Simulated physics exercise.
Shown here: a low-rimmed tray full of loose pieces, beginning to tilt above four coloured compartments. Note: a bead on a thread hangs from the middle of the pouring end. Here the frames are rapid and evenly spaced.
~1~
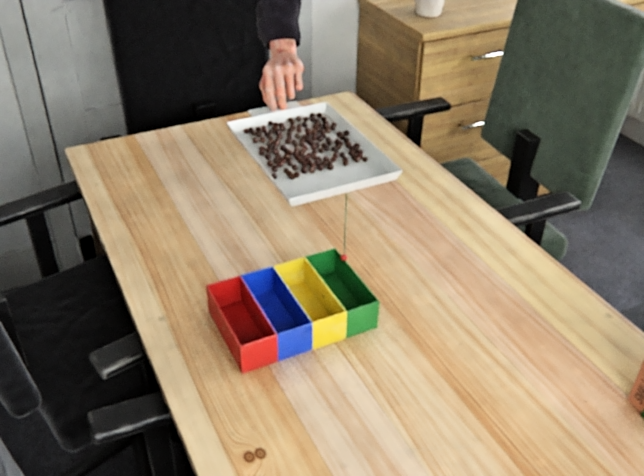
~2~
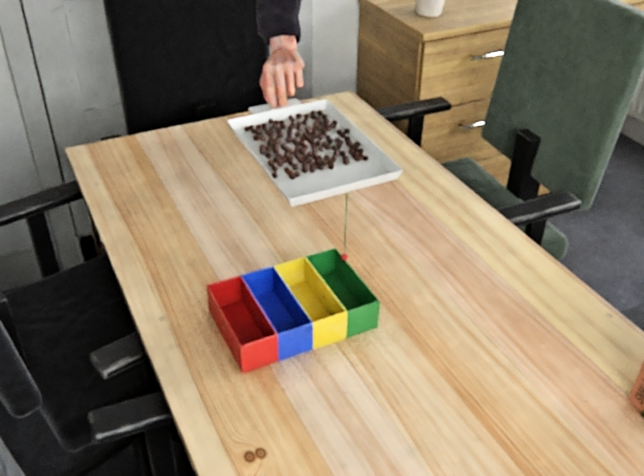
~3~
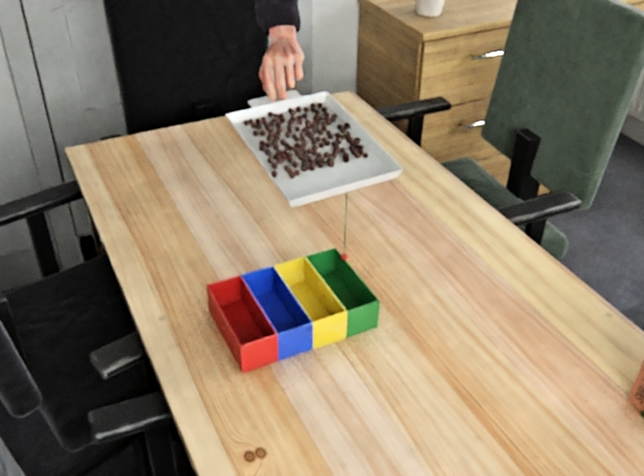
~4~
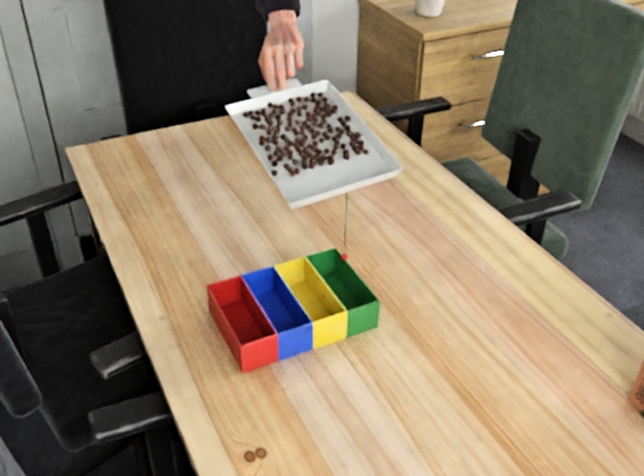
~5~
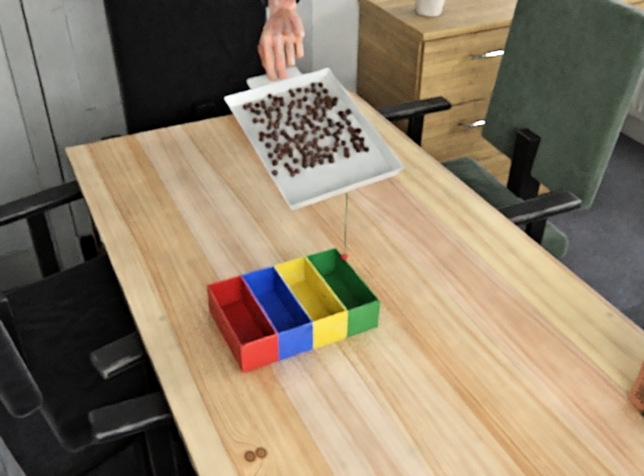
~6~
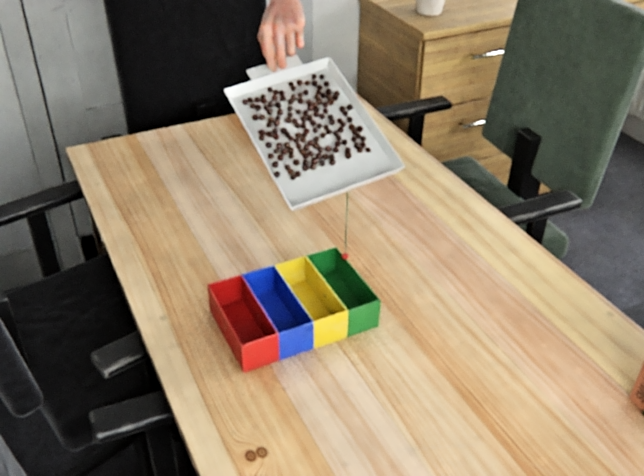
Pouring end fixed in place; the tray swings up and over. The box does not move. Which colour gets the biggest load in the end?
The yellow cell gets the biggest load.
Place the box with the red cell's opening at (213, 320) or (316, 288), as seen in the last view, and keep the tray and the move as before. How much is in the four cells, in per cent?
Close to 90 per cent, followed by close to 60 per cent.
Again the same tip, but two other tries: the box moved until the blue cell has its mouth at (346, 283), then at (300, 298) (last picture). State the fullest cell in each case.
Try 1: The cell in red. Try 2: That blue cell.
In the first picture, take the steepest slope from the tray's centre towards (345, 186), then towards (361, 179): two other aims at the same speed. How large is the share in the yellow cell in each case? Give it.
In turn some 10 and 0 per cent.
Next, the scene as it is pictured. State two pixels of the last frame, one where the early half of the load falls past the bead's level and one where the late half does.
Around (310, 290), followed by around (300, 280).
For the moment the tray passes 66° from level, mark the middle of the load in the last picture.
Roughly at (309, 232).
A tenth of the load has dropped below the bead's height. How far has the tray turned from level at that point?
Roughly 60 degrees from level.
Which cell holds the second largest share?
Next after the leader comes that blue cell.
Soon, tray tipped steeply; about half on the tray; a small part in the yellow cell; a small part in the blue cell; a stray few in the green cell; about a quarter falling or outside the box.
A while on, tray tipped past a quarter turn; about two thirds in the yellow cell; about a quarter in the blue cell; a small part in the green cell; a stray few falling or outside the box.
Towards the end, tray tipped past a quarter turn; about two thirds in the yellow cell; about a quarter in the blue cell; a small part in the green cell; a stray few falling or outside the box.
Finally, tray tipped past a quarter turn; about two thirds in the yellow cell; about a quarter in the blue cell; a small part in the green cell; none in the red cell; a stray few outside the box.
